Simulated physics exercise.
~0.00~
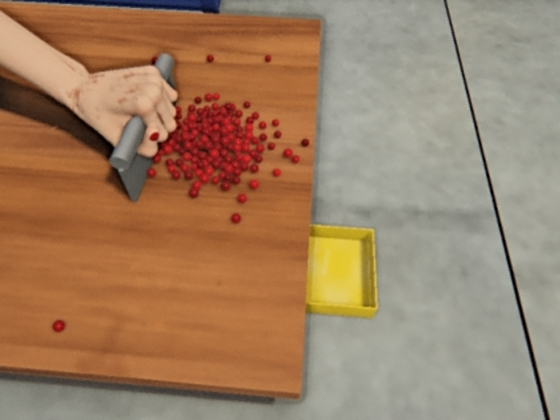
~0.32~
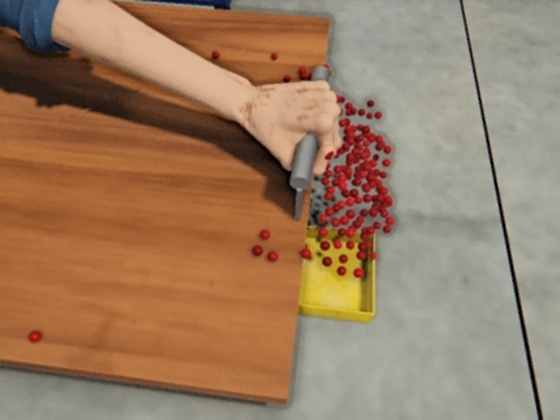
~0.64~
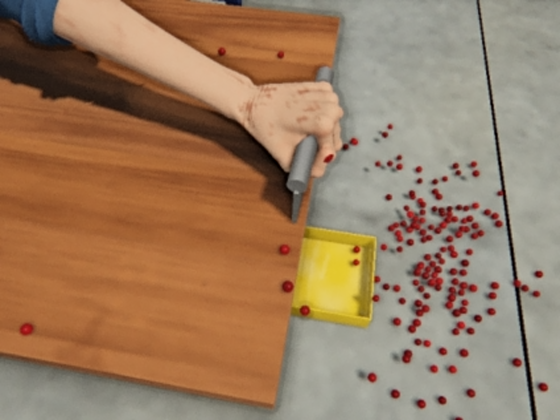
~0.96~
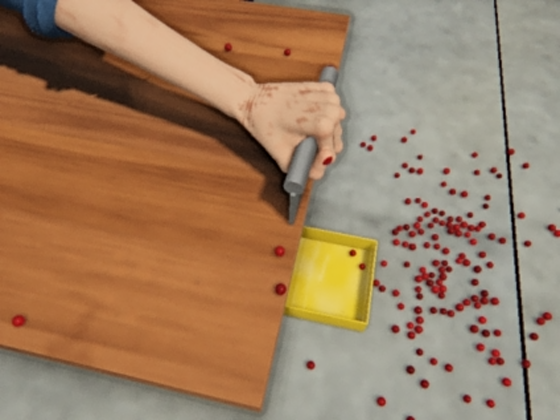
A bare hand and forearm in a blue sleeve reach in from the upper left, holding a grey scraper against a pile of small red cranberries on a brown wooden board, seen from above over a grey floor. A yellow tin sits at the board's right edge. The hand sweeps the scraper right, pushing the pile over the edge, then stops there. The berries drop mostly past the tin and scatter widely across the floor to the right. In the end, the tin looks nearly empty, and a few berries remain on the board.
